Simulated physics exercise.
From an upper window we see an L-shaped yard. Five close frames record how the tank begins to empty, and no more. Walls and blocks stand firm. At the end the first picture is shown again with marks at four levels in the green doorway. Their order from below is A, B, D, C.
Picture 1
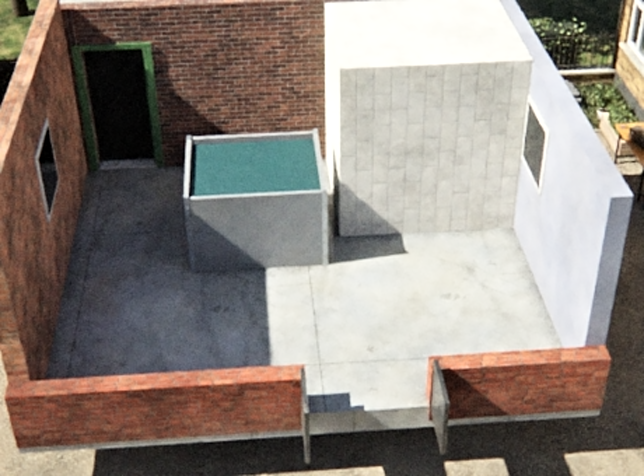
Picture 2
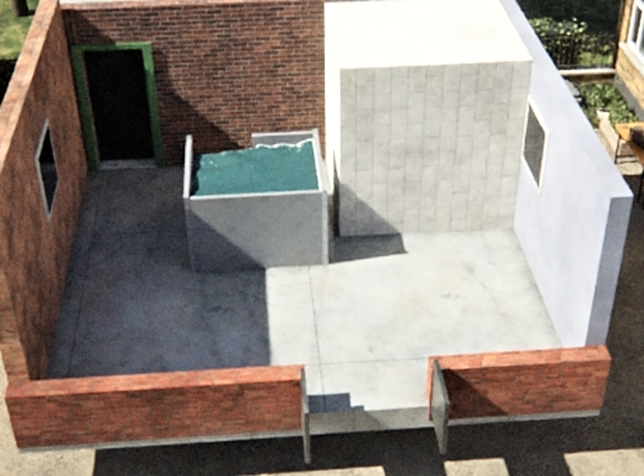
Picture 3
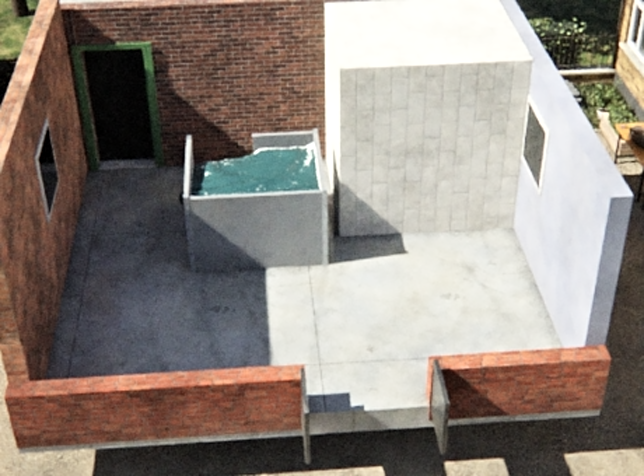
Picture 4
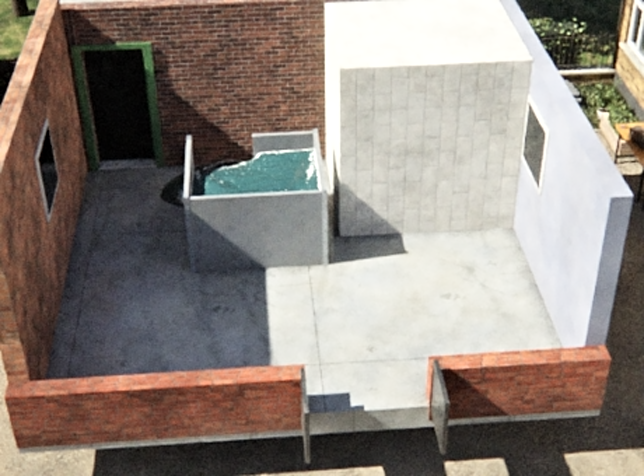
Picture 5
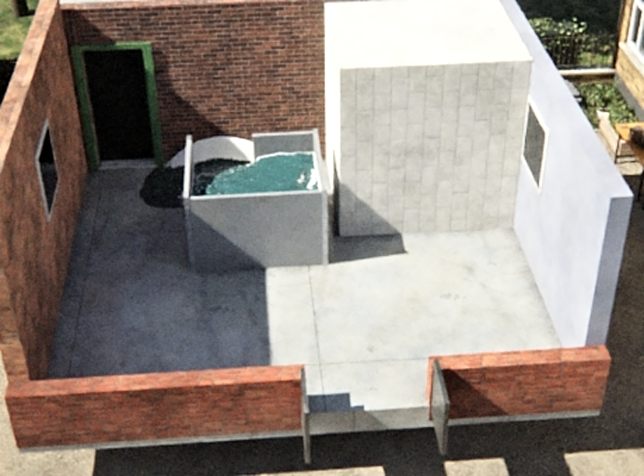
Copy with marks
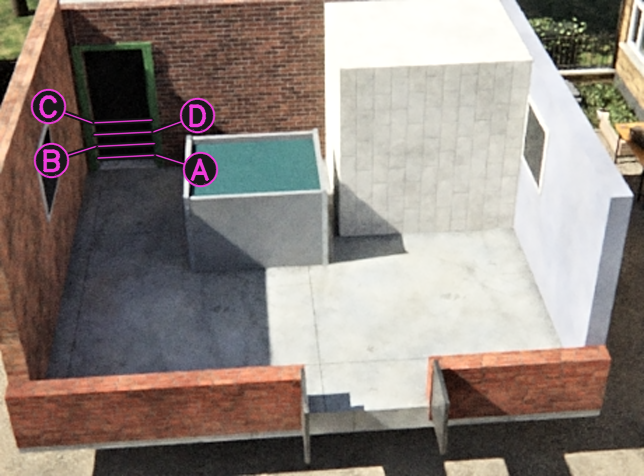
In an L-shaped yard, water in a grey tank drops and dark water spreads behind it.
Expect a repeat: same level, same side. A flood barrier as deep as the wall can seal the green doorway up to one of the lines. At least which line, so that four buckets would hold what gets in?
Use height B.
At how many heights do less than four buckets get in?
Three of the four.
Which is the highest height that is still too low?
The answer is A.
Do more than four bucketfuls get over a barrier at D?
No, that is safe.
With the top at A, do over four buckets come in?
Yes, it does.
On the marked copy, A at (126, 156); B at (125, 145); C at (122, 121); D at (123, 133); from the bottom up A, B, D, C.
For height A, about 11 bucketfuls get in.
For height B, a splash gets over, under a bucket.
For height C, nothing gets over.
For height D, nothing gets over.
